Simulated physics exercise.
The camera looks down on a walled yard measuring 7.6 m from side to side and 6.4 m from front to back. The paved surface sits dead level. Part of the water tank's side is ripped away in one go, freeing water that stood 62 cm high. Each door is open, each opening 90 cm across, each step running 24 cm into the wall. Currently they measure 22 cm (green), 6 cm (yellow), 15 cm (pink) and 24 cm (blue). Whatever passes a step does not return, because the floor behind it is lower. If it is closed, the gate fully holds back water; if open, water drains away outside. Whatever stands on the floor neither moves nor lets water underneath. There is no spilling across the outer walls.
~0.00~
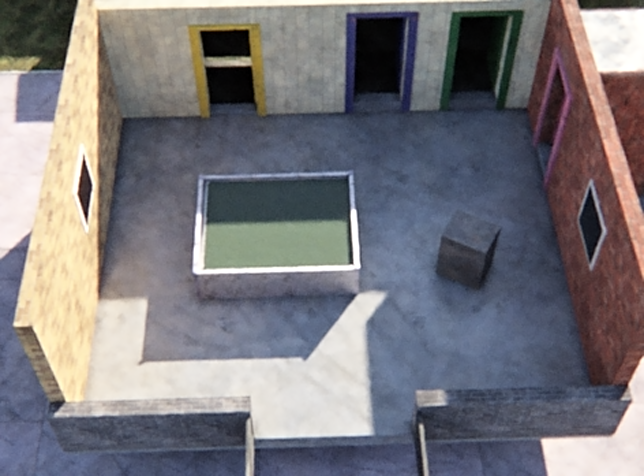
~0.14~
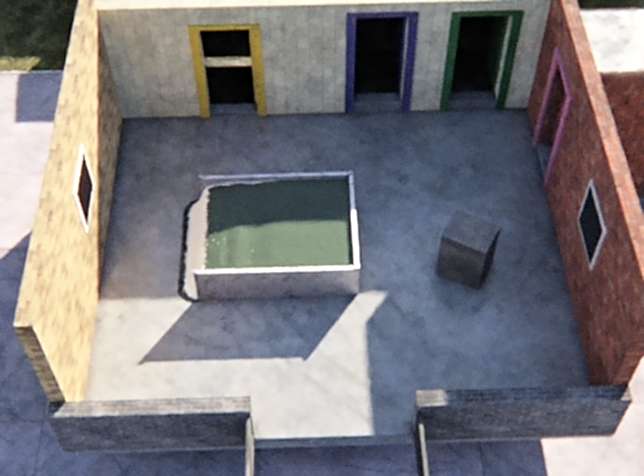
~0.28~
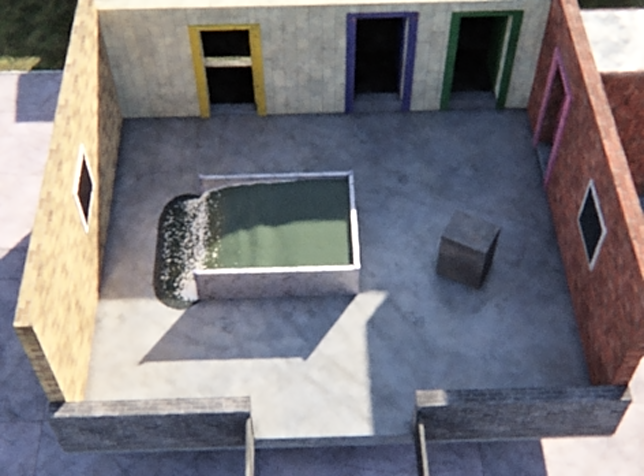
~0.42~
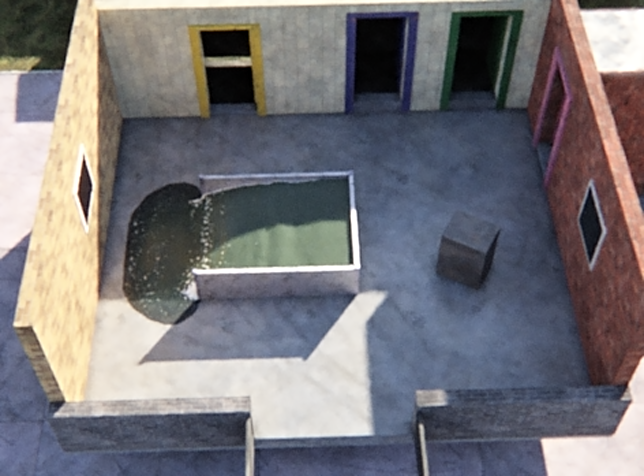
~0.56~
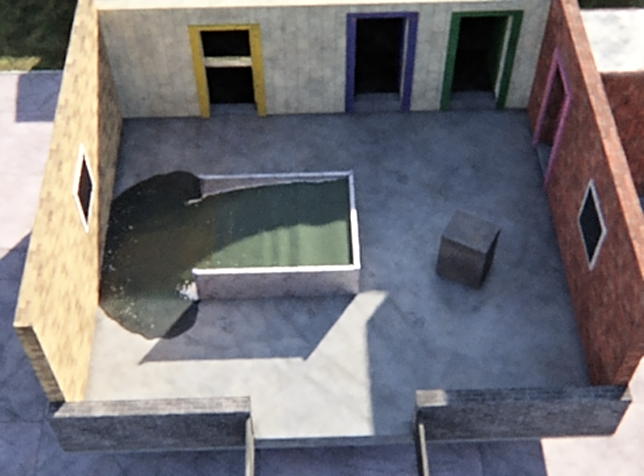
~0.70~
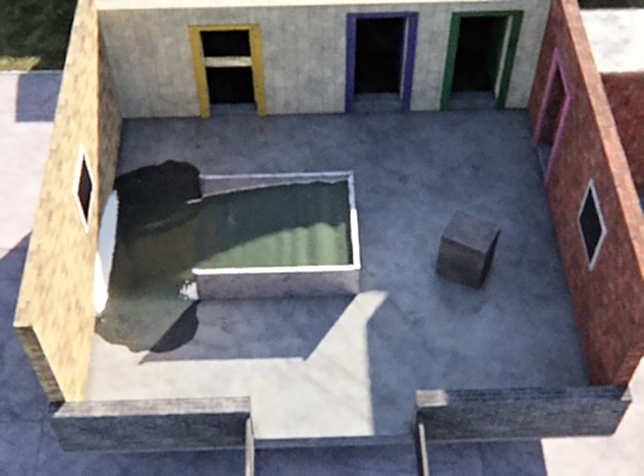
Walled courtyard seen from above, with dark green water bursting from a tank's left side and spreading to the left wall.
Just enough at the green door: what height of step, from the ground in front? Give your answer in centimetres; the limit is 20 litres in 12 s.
Some 5.5 cm.
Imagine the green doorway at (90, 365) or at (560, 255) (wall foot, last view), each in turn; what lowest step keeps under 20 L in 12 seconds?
13.5 and 8.5 cm.
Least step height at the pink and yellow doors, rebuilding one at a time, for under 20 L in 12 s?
About 8.0 cm at pink and about 9.0 cm at yellow.
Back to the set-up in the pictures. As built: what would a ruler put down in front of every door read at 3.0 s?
Depths in cm - green: 0, yellow: 12, pink: 0, blue: 0.
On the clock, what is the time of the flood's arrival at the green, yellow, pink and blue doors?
It gets to green after 4.5 s, yellow after 2.2 s, pink after 5.5 s and blue after 3.4 s.
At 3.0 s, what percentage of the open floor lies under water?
Close to 30 per cent of it is wet.
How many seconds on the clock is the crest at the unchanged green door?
Peak: Close to 9.5 s.
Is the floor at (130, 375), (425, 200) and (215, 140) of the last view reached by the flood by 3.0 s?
In order: Soaked, untouched, soaked.
After 1.4 s water covers 15 % of the floor, deepest (44 cm) near (105, 251); it has not reached the green door.
After 3.0 s water covers 30 % of the floor, deepest (37 cm) near (123, 121); it has not reached the green door.
After 12.0 s water covers 100 % of the floor, deepest (10 cm) near (382, 335); 9 cm at the green door, 0 litres in over its 22 cm step.
At the green door as built, the water arrived by 4.4 s and peaked near 9 cm at 9.4 s.
Run again over the same 12 s with other heights there, 29 litres in over 4.5 cm, 13 litres over 6 cm. The limit of 20 litres is kept from about 5.5 cm up.
